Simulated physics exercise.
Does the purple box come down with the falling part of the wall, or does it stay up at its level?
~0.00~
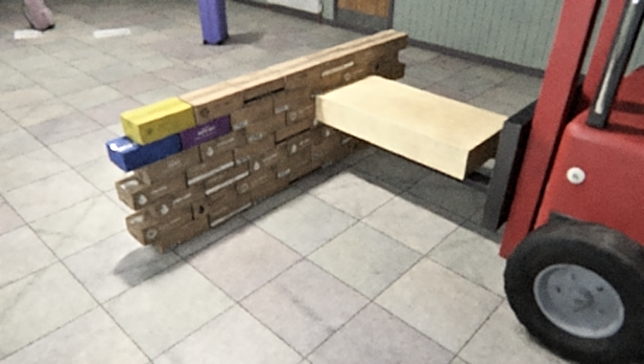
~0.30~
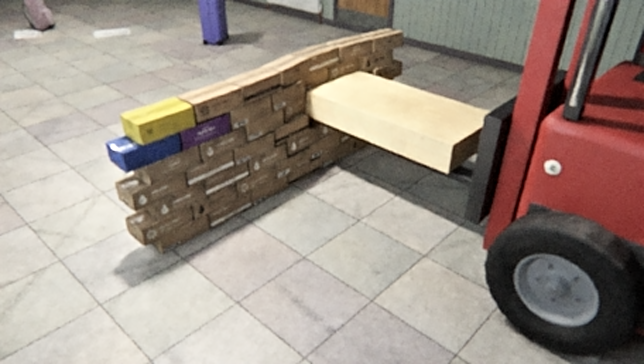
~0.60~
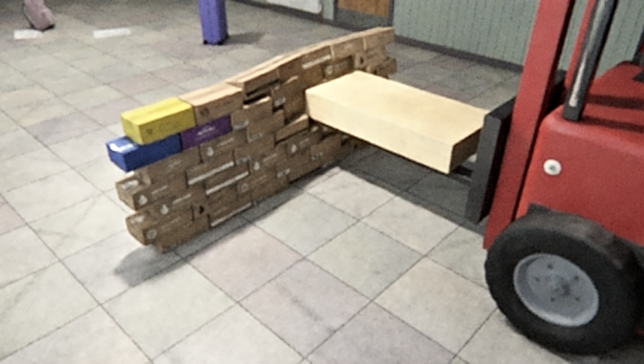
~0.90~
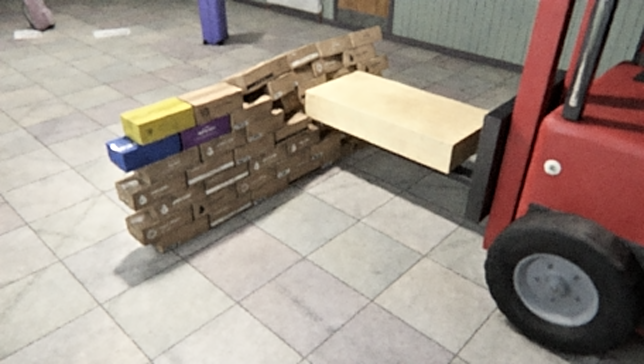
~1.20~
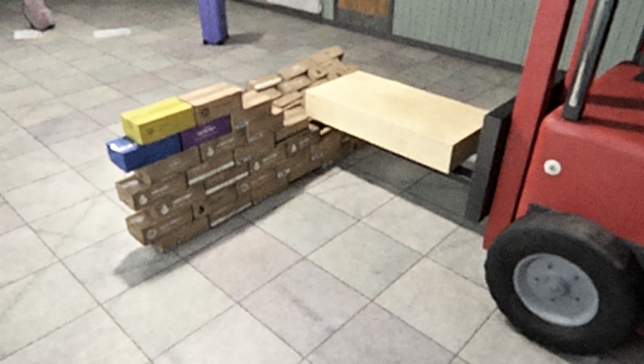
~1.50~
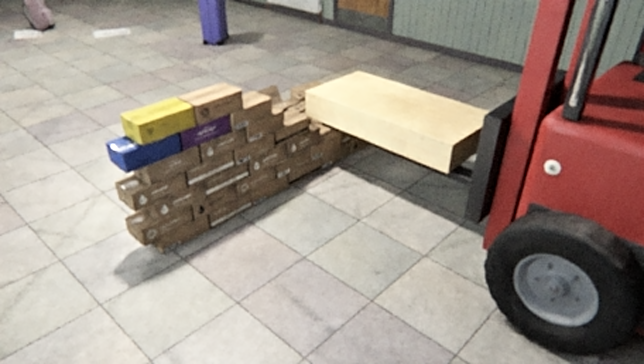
The purple box stays up at its level, still resting in the near end of the wall after the far part has fallen.
